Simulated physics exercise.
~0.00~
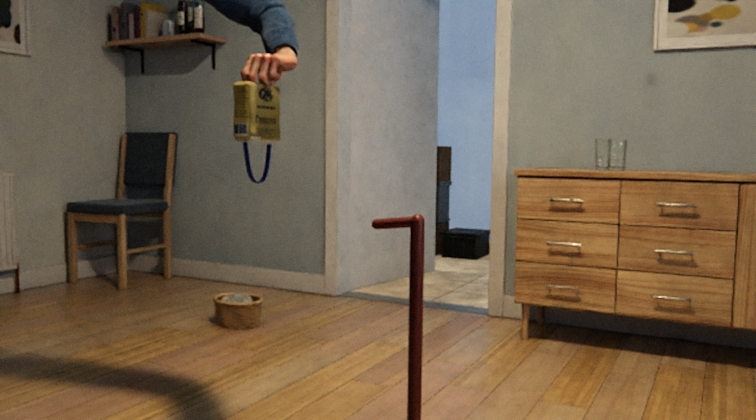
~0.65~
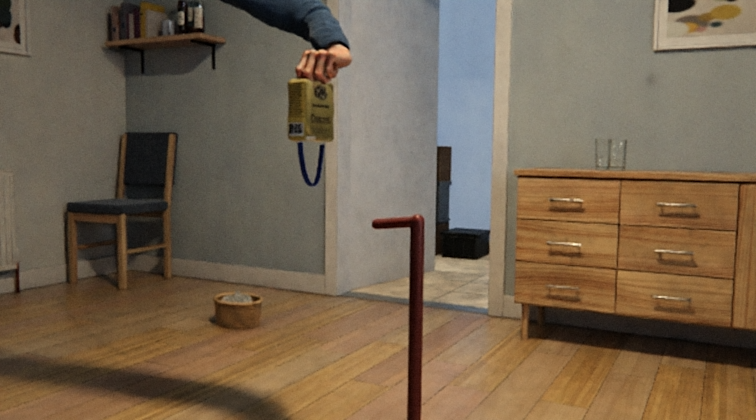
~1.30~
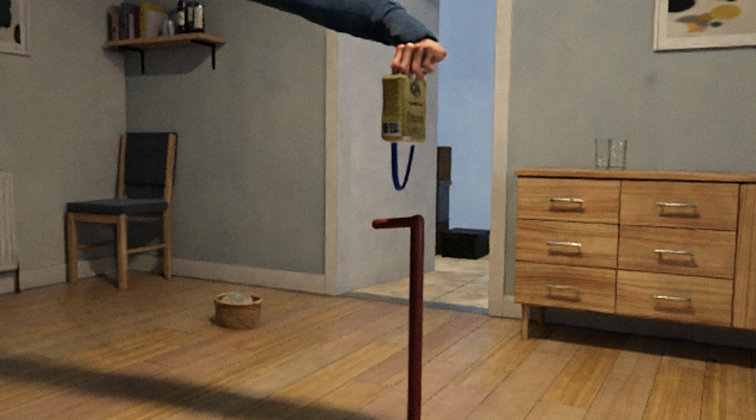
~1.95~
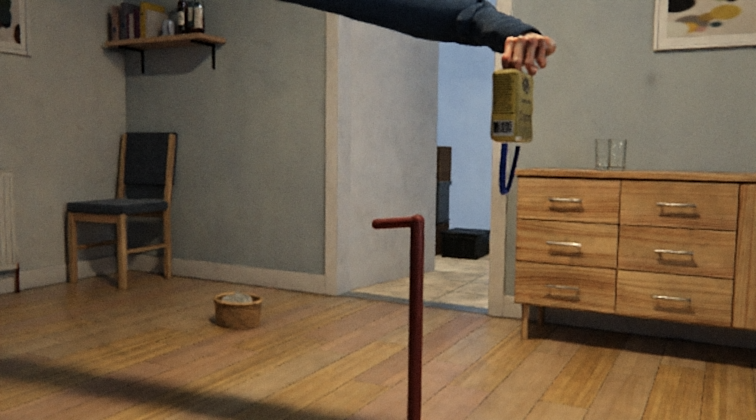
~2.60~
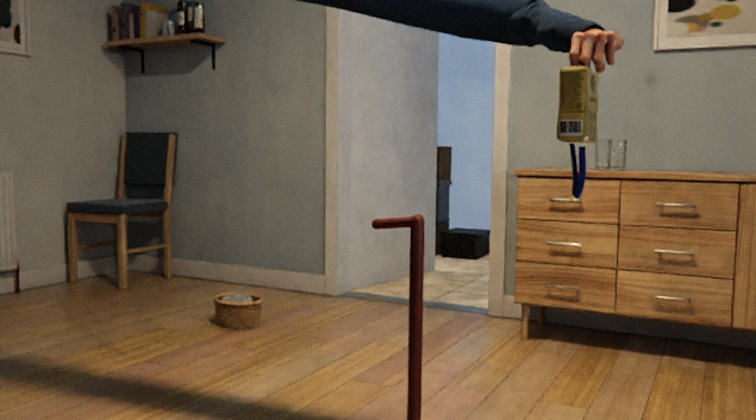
At the start, a hand reaching in from the upper left holds a yellow pouch upright, with a blue loop hanging freely beneath it. A dark red post with a short sideways hook at its top stands in a room with a wooden floor, a chair and a chest of drawers. The arm stretches out and carries the pouch steadily to the right, toward the post. The pouch passes above the post, its loop dangling just over the hook without catching. It continues past and ends well to the right, still in the hand, in front of the drawers.
